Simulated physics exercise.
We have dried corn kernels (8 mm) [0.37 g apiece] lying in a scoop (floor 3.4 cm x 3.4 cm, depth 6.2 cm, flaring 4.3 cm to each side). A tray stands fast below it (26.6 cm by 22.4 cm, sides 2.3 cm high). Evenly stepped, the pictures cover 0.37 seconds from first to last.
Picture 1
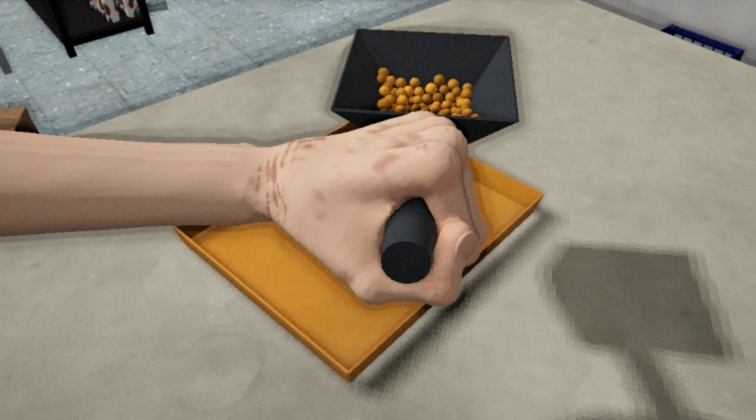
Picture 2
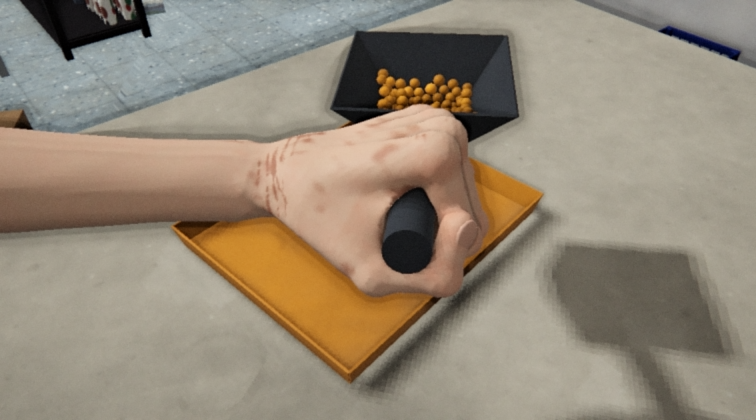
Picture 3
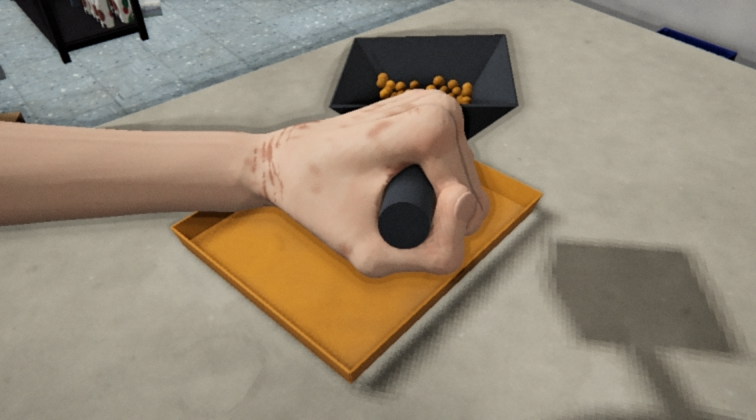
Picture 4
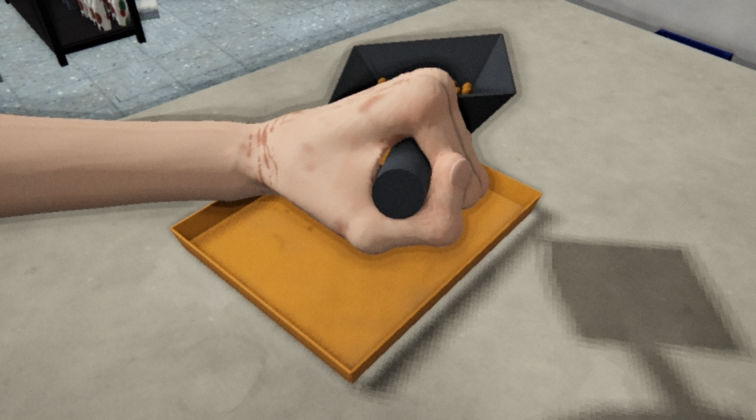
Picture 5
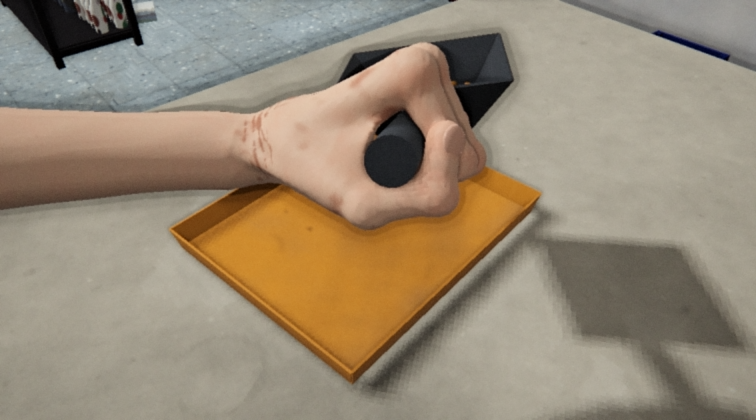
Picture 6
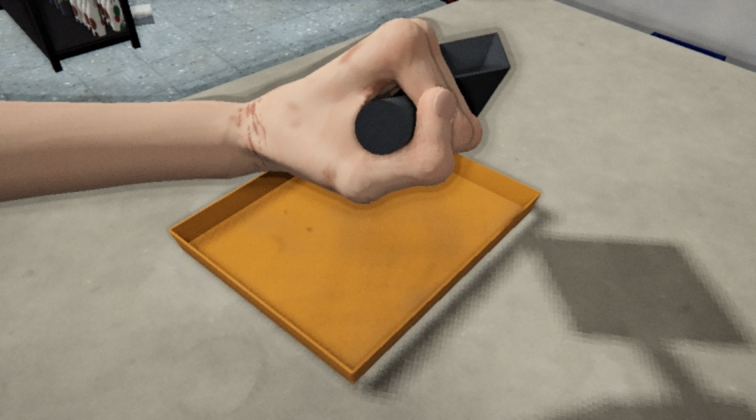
In the video, a hand above an orange tray grips the handle of a black scoop holding small orange pieces, then rises slightly as the scoop gradually tilts backward and the pieces pass out of view behind the hand.
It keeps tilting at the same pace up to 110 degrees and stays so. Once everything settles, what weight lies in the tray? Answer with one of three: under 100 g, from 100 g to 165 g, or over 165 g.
Under 100 g.
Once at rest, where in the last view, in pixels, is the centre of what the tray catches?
Middle: Approx. (356, 201).
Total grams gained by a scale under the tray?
I'd say somewhere near 60 g.
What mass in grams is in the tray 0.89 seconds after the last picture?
Near 0 g.
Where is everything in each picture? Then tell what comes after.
The first frame shows scoop at (505, 81); tilt 0 degrees; top of the load at (415, 83); tray at (363, 209).
The second frame shows scoop at (505, 79); tilt 1 degrees; top of the load at (415, 84).
The third frame shows scoop at (504, 74); tilt 6 degrees; low side back; top of the load at (390, 86).
The fourth frame shows scoop at (502, 68); tilt 10 degrees; low side back; top of the load at (467, 88).
The fifth frame shows scoop at (500, 63); tilt 15 degrees; low side back.
The sixth frame shows scoop at (498, 57); tilt 20 degrees; low side back; tray at (361, 211).
Then, 0.49 s after the last picture, tilt 51 degrees; 0 g in the tray, scoop holds 100 %.
Then, 0.89 s after the last picture, tilt 77 degrees; 3 g in the tray, scoop holds 80 %.
Then, 1.26 s after the last picture, tilt 100 degrees; 55 g in the tray, scoop holds 0 %.
Then, 1.62 s after the last picture, tilt 110 degrees; 55 g in the tray, scoop holds 0 %.
In the end, 55 g in the tray, scoop holds 0 %.
